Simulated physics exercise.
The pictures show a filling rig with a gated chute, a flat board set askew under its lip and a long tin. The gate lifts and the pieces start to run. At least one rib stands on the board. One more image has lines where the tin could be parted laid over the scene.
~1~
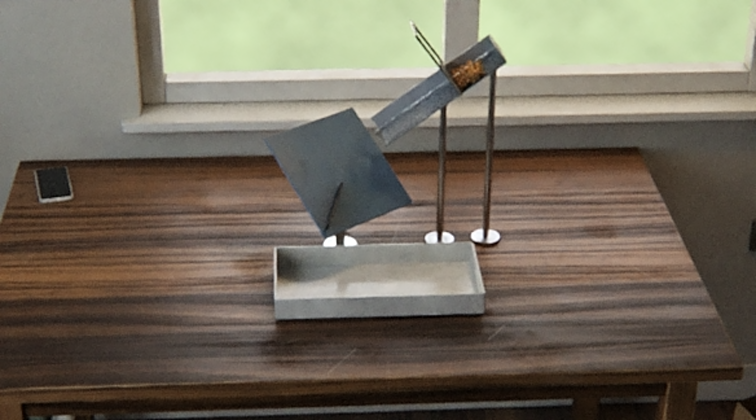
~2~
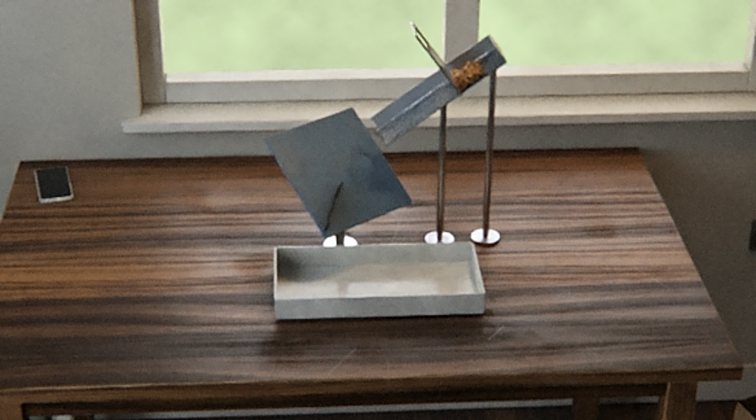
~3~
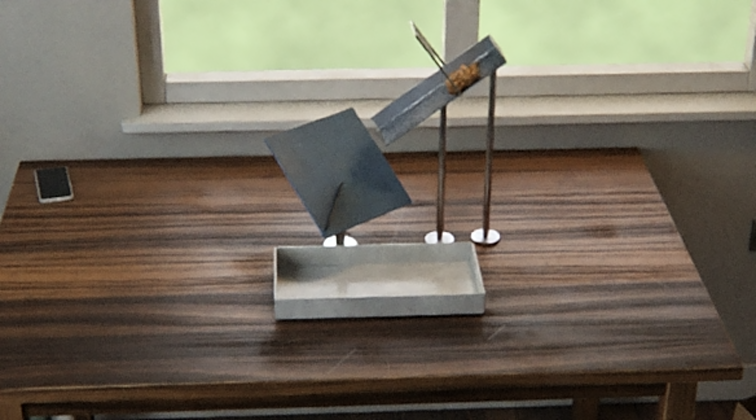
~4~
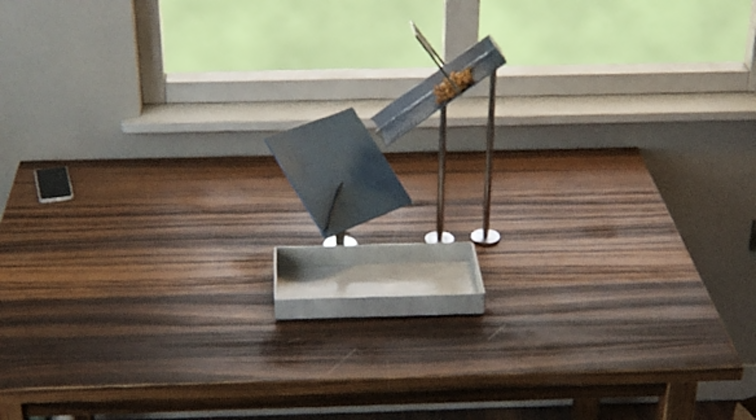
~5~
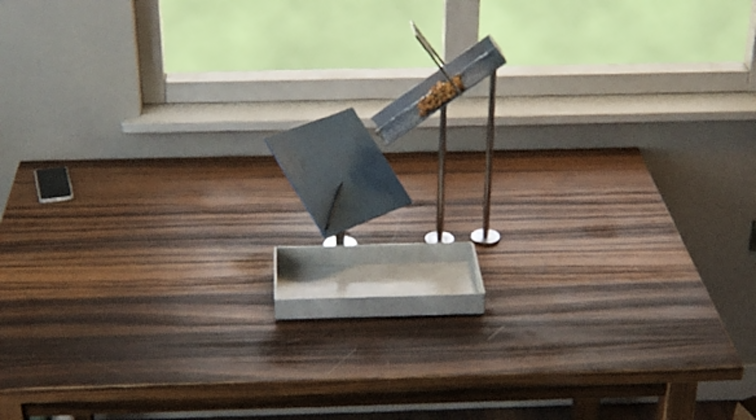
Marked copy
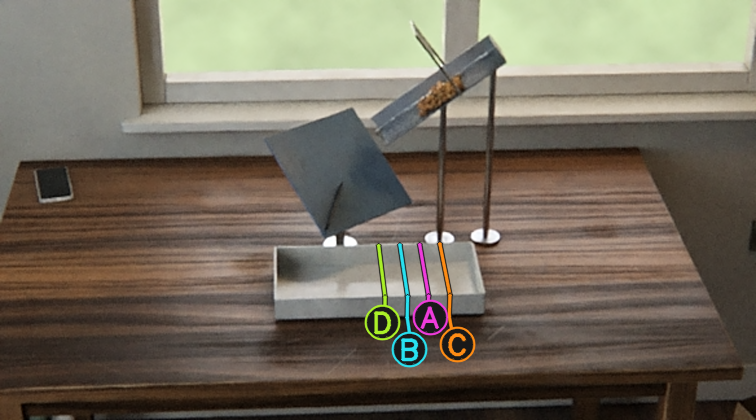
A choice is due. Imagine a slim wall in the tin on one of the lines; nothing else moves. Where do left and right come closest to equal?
The best line is D.
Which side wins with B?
Left.
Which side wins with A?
The left side.
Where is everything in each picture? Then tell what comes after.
Load behind the gate near (468, 77), round wooden beads; lip of the chute near (384, 139), sloping fairly steeply, in the first frame.
Middle of the board near (340, 170), tilted fairly steeply; middle of its low edge near (370, 220); of its high edge near (310, 122), in the second frame.
Front corners of the tin near (276, 299) and (484, 293), empty; front of the load near (449, 87), in the third frame.
Middle of the load near (455, 86); its front near (438, 101), close to a quarter of the way to the lip; rib from (343, 182) to (329, 224), in the fourth frame.
Middle of the load near (440, 96); its front near (421, 114), close to half of the way to the lip, in the fifth frame.
On the marked copy, line A crosses the front rim at (428, 295); line B crosses the front rim at (407, 295); line C crosses the front rim at (449, 294); line D crosses the front rim at (385, 296).
Choosing A, of what is caught, all but a few on the left of the divider, a small share on the right.
Choosing B, of what is caught, the bulk on the left of the divider, a small share on the right.
Choosing C, of what is caught, the bulk on the left of the divider, a small share on the right.
Choosing D, of what is caught, close to two thirds on the left of the divider, close to a third on the right.
